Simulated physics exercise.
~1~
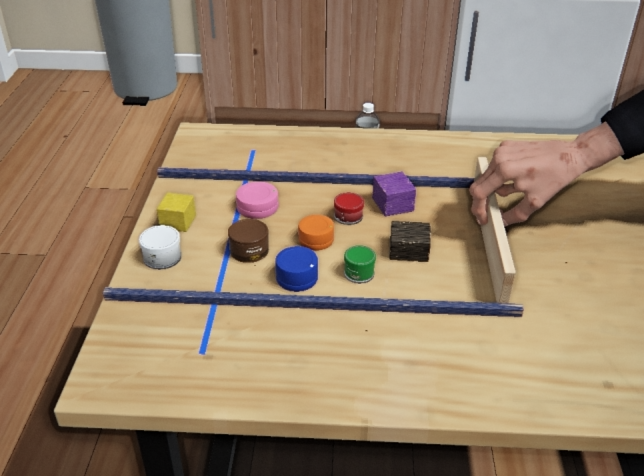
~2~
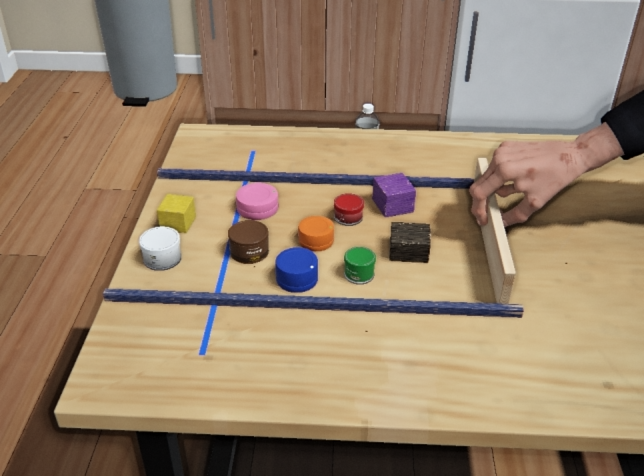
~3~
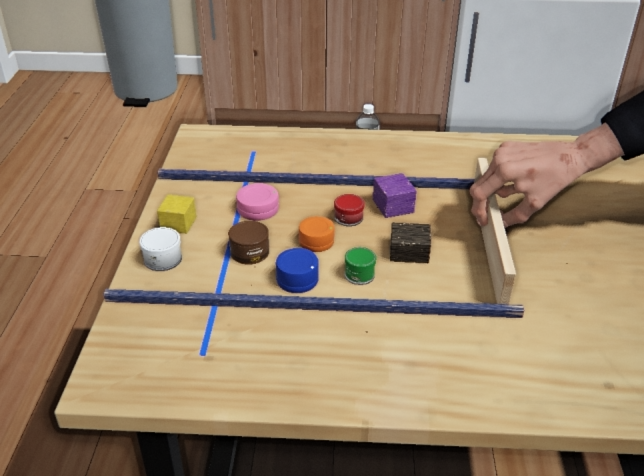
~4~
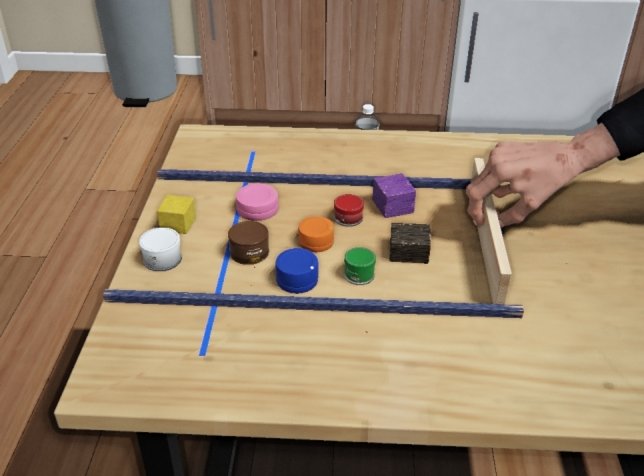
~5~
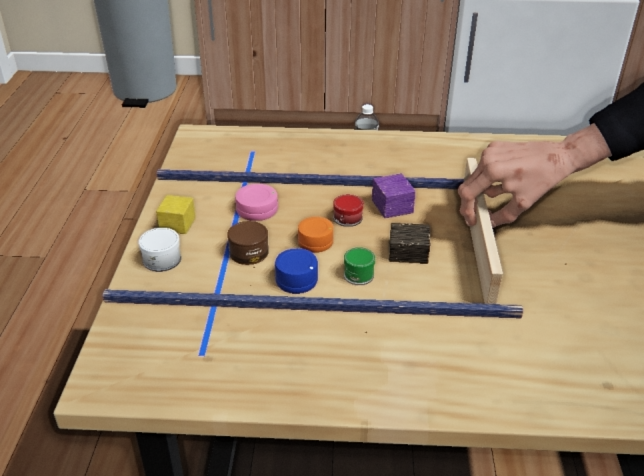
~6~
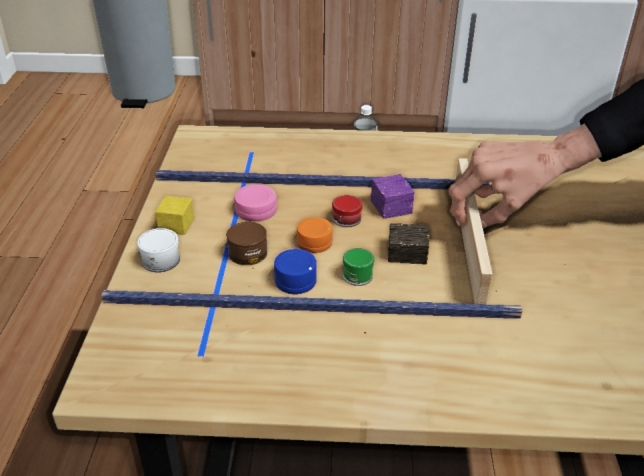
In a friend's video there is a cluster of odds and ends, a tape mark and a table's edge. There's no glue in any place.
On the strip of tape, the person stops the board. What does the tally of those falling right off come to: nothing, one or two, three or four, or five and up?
It comes to nothing.
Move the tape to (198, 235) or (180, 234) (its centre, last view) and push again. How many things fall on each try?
Well, you'd get 2 the first time and 4 the second time.
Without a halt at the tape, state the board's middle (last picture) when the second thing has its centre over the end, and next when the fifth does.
Roughly (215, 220) for the earlier crossing, roughly (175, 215) for the later one.
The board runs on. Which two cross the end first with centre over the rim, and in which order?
White pot and then yellow block.
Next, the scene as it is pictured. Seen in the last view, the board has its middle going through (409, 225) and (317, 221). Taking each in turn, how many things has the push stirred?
First 2, then 7.
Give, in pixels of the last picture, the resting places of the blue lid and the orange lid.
The blue lid at (196, 277), the orange lid at (182, 219).
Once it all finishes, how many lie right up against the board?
My count gives 5.
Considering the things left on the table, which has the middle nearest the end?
The white pot.
Soon after, none off yet; white pot at rest near (159, 251); yellow block at rest near (175, 215); pink lid at rest near (256, 202).
After that, none off yet; white pot at rest near (159, 251); yellow block at rest near (175, 215); pink lid displaced about its own width near (215, 200).
In the end, the number that fall off is zero.
